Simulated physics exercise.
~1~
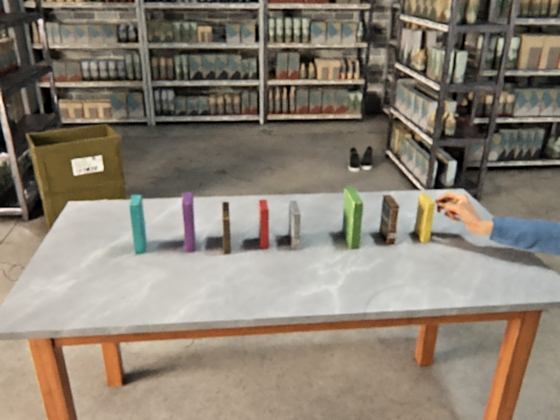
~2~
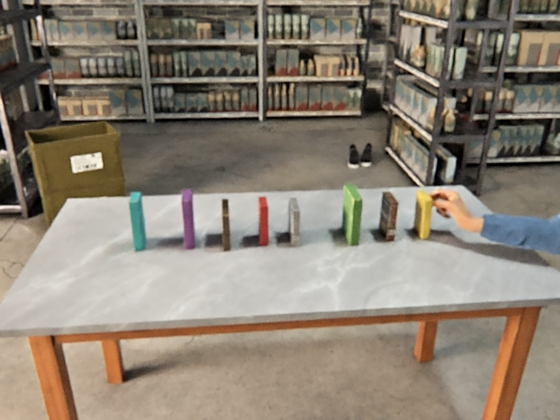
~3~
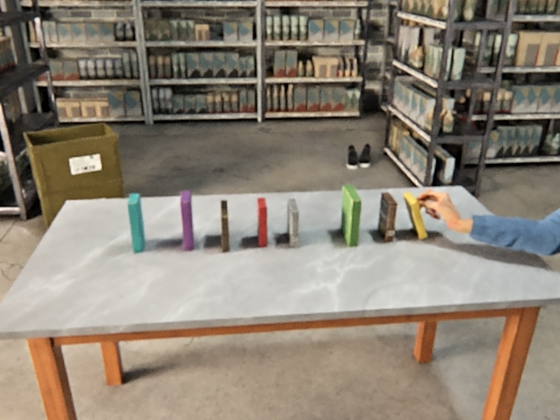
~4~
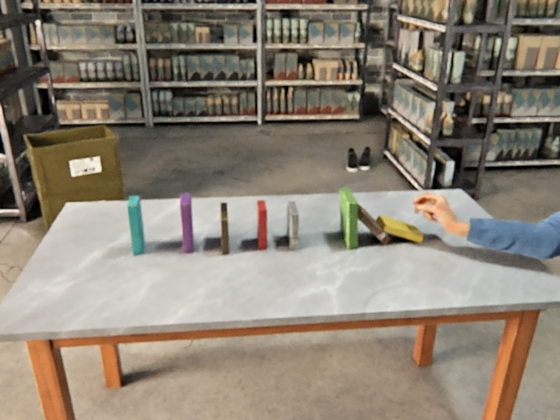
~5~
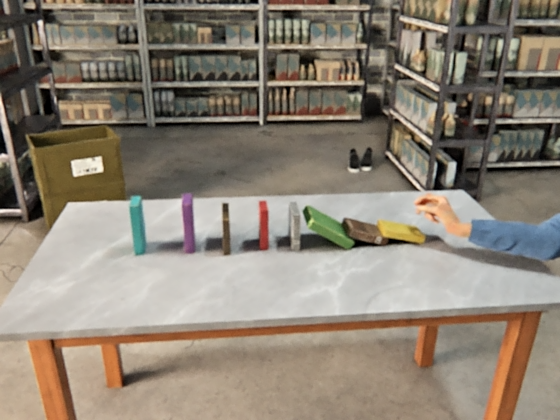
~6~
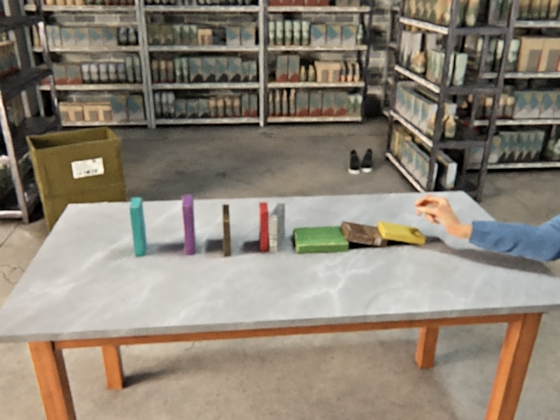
A hand in a blue sleeve reaches in from the right and tips the yellow block at the end of a row of eight upright pieces on a grey table. The yellow block leans left and drops, knocking the brown packet beside it into the tall green board. The brown packet goes down, and the green board topples left in turn, falling flat near the grey packet. The grey packet shifts left until it stands close against the red board, still upright. The red, black, purple and turquoise pieces remain standing, while the hand hovers over the fallen three.
